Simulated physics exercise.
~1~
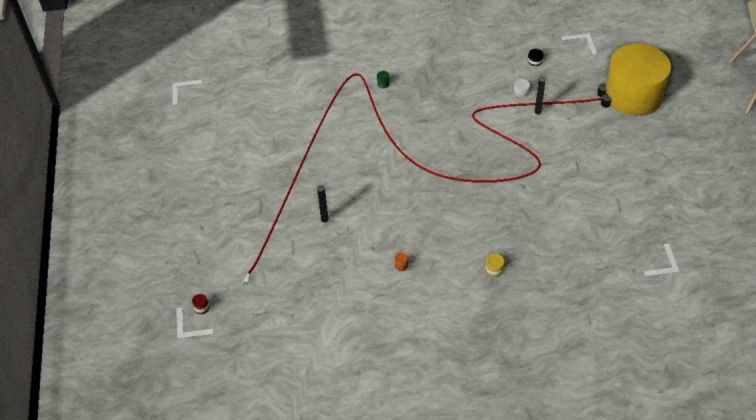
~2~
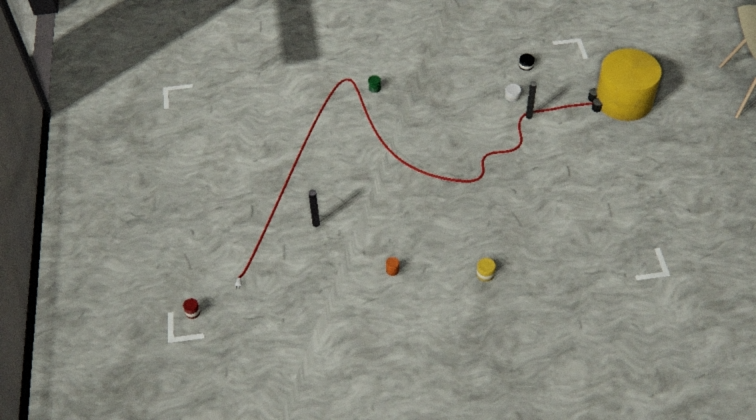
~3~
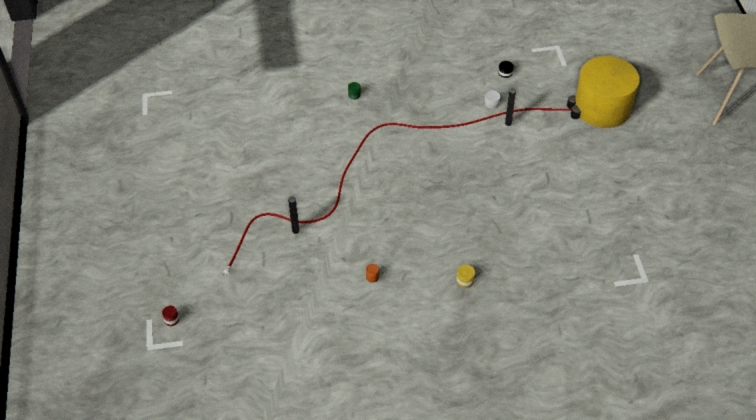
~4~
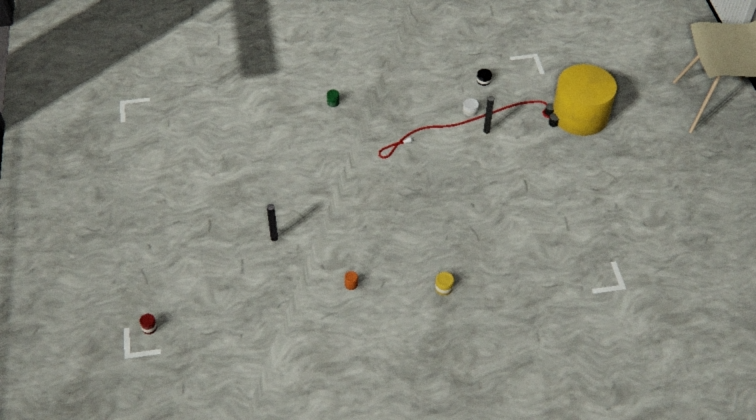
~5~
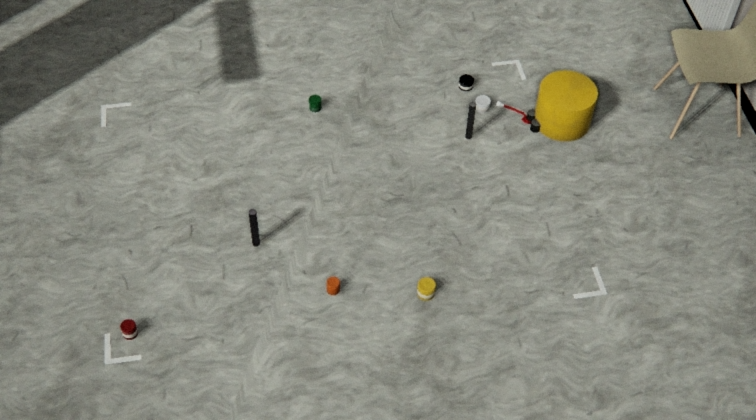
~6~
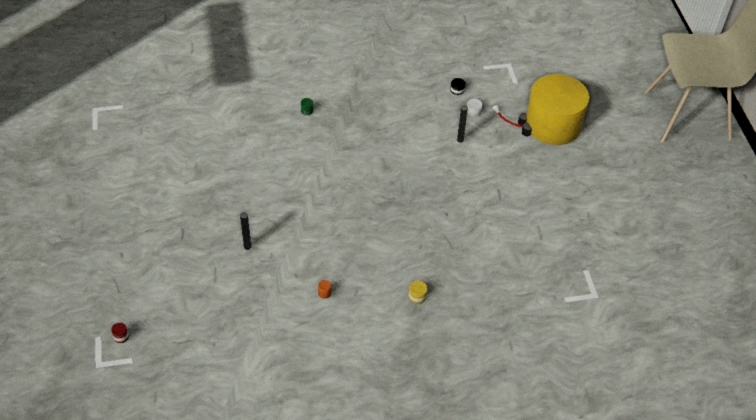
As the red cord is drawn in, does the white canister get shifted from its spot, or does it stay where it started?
The white canister shifts a short way to the right, near the post by the drum. The orange tub hardly stirs and the black tin stays put.
Grey floor, a red cord drawing past posts toward a yellow drum, a white canister shifting right, a short tail left out.
